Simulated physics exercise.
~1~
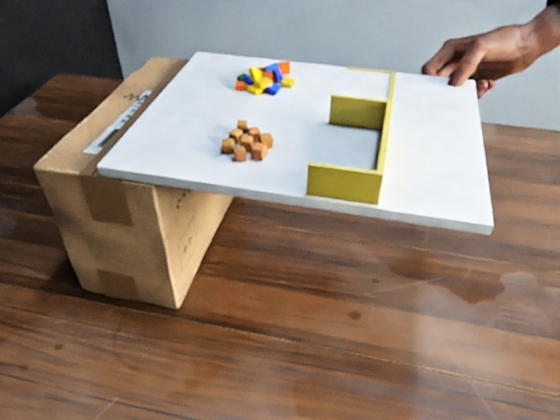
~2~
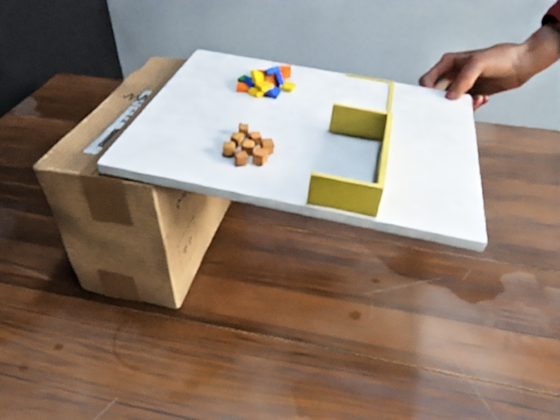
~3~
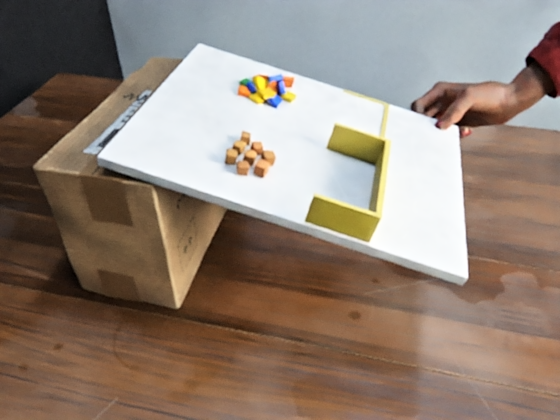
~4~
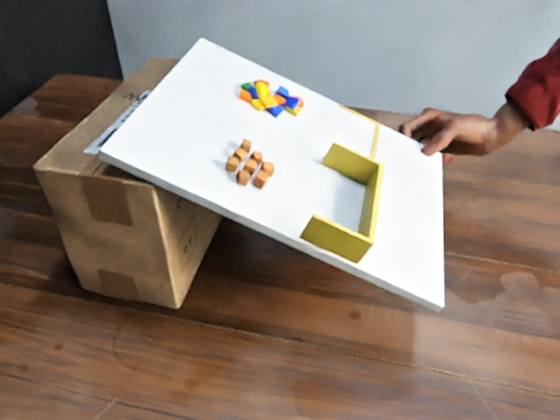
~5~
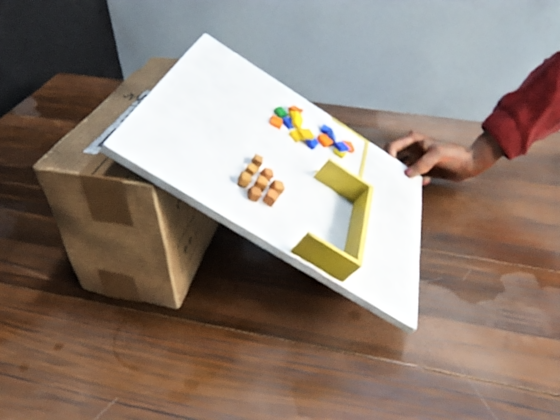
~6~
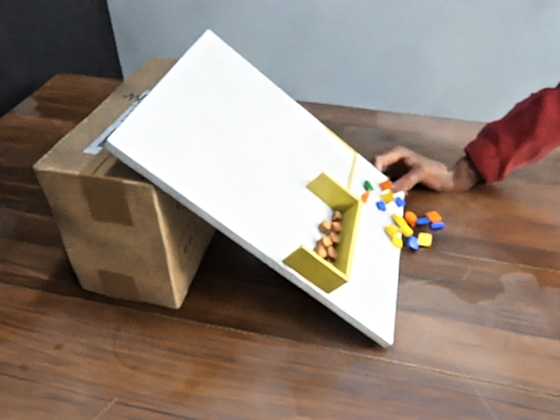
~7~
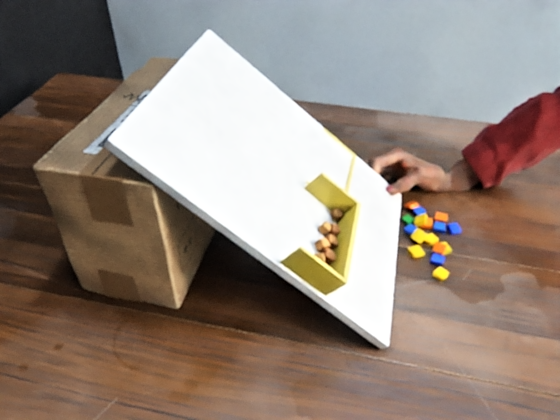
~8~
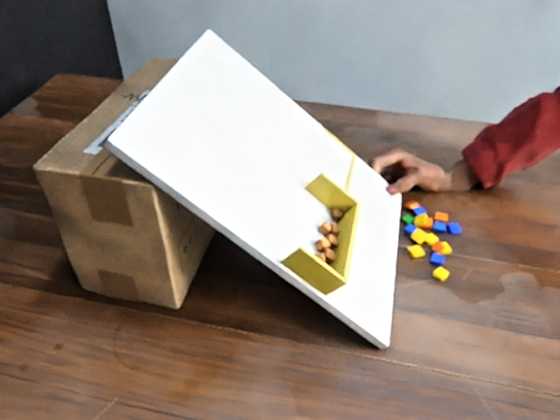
On a wooden table, a hand lowering a white board until wooden cubes slide into a yellow barrier and colourful blocks spill off.
